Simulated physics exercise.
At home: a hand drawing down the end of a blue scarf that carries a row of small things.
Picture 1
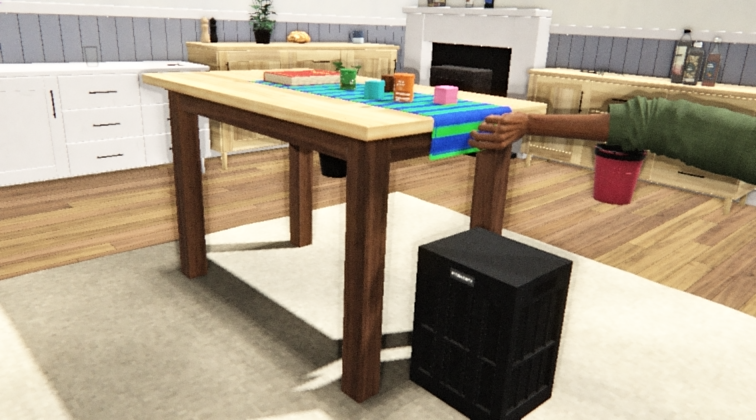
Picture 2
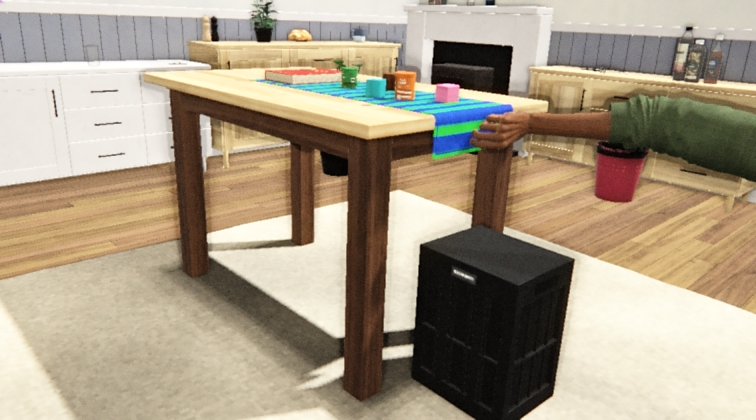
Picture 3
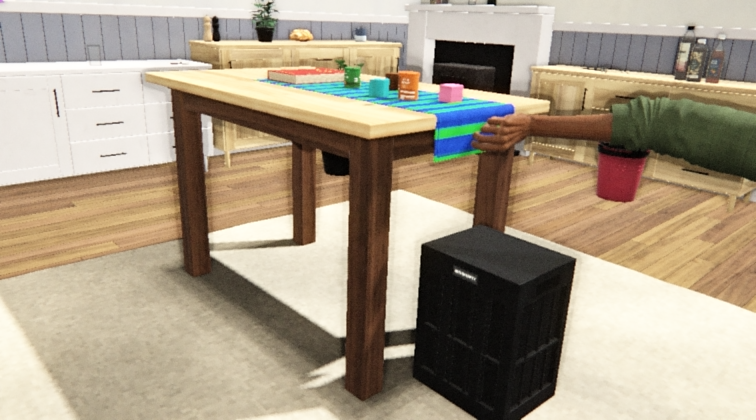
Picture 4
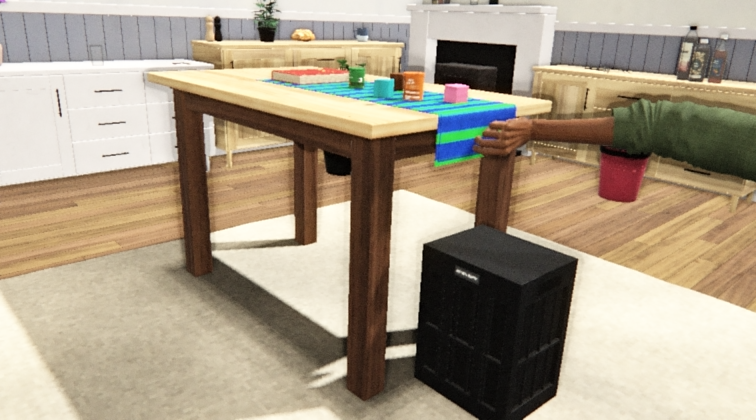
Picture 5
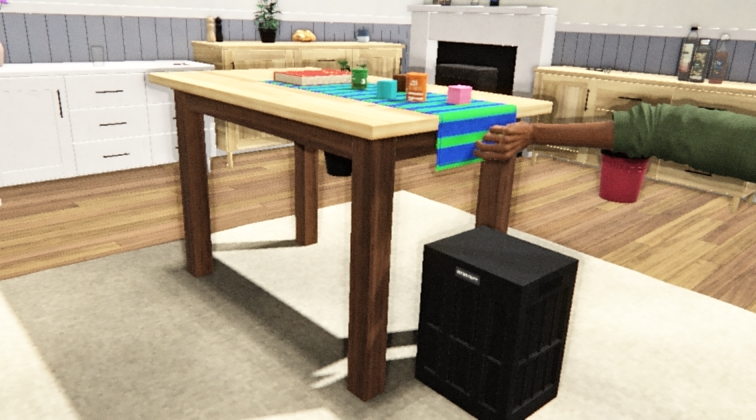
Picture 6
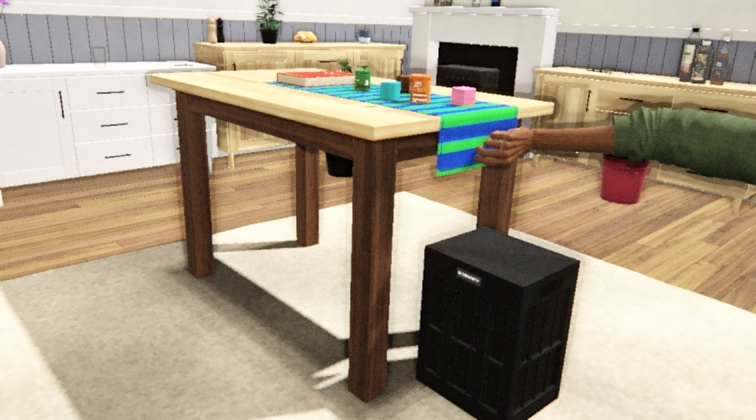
A hand slowly drew the end of a striped blue and green scarf down over a wooden table's edge, and the row of small colourful things on it shifted slightly to the right.
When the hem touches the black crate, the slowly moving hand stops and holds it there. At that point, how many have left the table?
The number that drops will be two.
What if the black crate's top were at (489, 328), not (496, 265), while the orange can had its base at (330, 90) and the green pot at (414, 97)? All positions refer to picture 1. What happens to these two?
Orange can stays, green pot is gone.
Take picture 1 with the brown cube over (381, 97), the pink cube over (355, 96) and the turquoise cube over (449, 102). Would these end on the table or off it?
Fate of the brown cube: It stays; fate of the pink cube: It stays; fate of the turquoise cube: It goes.
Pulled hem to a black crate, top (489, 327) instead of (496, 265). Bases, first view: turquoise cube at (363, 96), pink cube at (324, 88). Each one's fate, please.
Well, the turquoise cube is dislodged, and the pink cube is safe.
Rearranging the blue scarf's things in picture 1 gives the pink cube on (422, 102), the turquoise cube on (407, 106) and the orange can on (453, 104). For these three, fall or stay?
The pink cube goes over, the turquoise cube goes over, the orange can drops off.
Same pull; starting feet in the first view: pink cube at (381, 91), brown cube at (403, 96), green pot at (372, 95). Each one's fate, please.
The pink cube ends up on top still, the brown cube ends up on top still, the green pot ends up on top still.
A little later, hem near (476, 188); all still up.
Next, hem near (474, 216); pink cube gone.
Later still, hem on the crate; pink cube and orange can gone.
When it is over, hem on the crate; pink cube and orange can gone. The count of fallen things is two.
